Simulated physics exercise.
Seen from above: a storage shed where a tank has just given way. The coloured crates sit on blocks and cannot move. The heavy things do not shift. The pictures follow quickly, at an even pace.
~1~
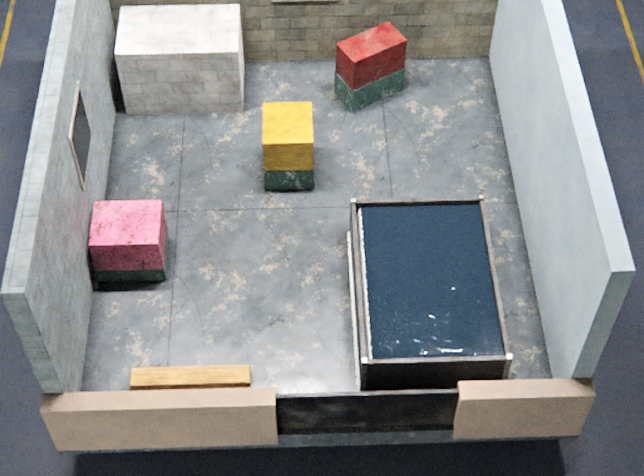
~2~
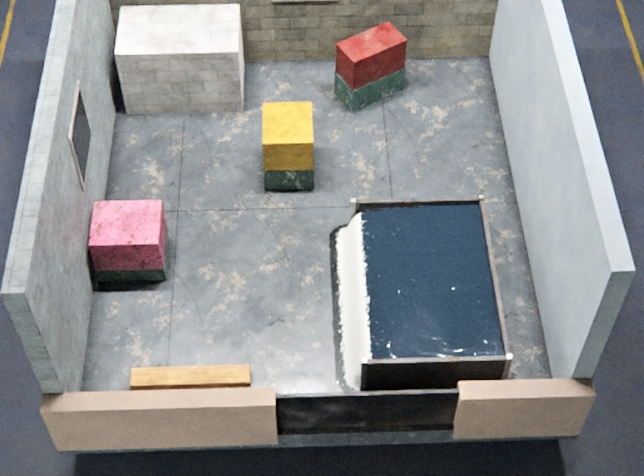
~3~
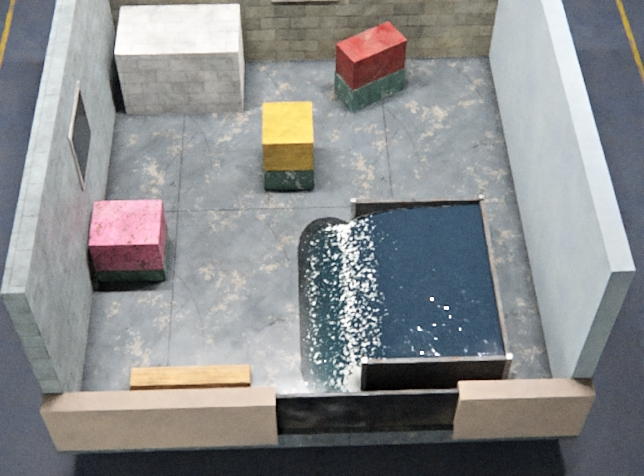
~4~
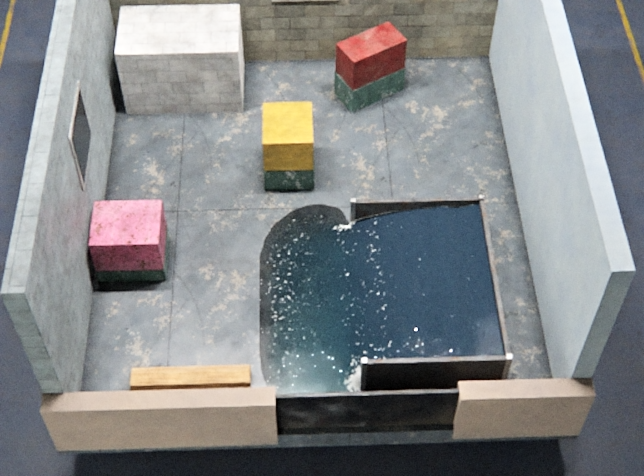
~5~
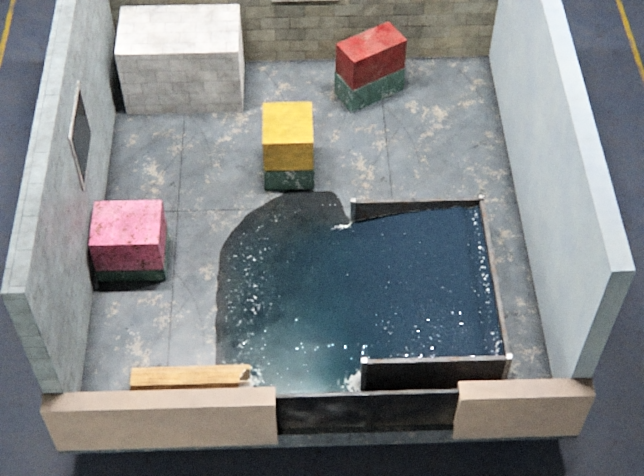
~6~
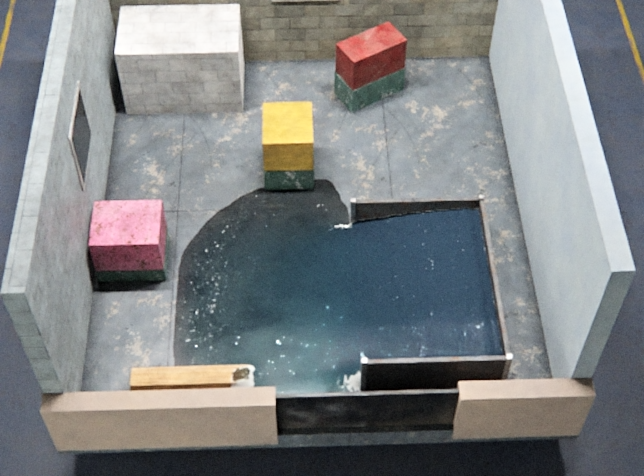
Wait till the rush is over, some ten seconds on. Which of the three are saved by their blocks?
In the end: The yellow crate keeps dry; the red crate keeps dry; the pink crate is soaked.
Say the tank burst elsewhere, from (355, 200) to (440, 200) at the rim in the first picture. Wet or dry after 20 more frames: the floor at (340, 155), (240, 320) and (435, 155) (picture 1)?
As listed: Covered, no water, awash.
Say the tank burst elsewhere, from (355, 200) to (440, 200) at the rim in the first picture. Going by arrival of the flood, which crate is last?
The pink crate.
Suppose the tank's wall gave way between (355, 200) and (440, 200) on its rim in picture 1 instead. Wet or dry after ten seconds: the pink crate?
One by one: Pink is spared.
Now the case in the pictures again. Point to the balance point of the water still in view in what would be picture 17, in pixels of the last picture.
Roughly at (253, 303).
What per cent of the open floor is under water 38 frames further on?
Near 80 in a hundred.
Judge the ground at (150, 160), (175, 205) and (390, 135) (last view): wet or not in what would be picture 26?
One after the other: Covered, awash, dry.
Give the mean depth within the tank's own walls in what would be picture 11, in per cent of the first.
Close to 46 %.
A moment on, water covers 40 % of the floor; the yellow crate water round its plinth, the red crate not reached, the pink crate water round its plinth.
Next, water covers 50 % of the floor; the yellow crate water round its plinth, the red crate not reached, the pink crate water round its plinth.
Then, water covers 50 % of the floor; the yellow crate water round its plinth, the red crate not reached, the pink crate water round its plinth.
Later, water covers 80 % of the floor; the yellow crate water round its plinth, the red crate water round its plinth, the pink crate water round its plinth.
In the end, water covers 100 % of the floor; the yellow crate stayed above the water, the red crate stayed above the water, the pink crate was topped.
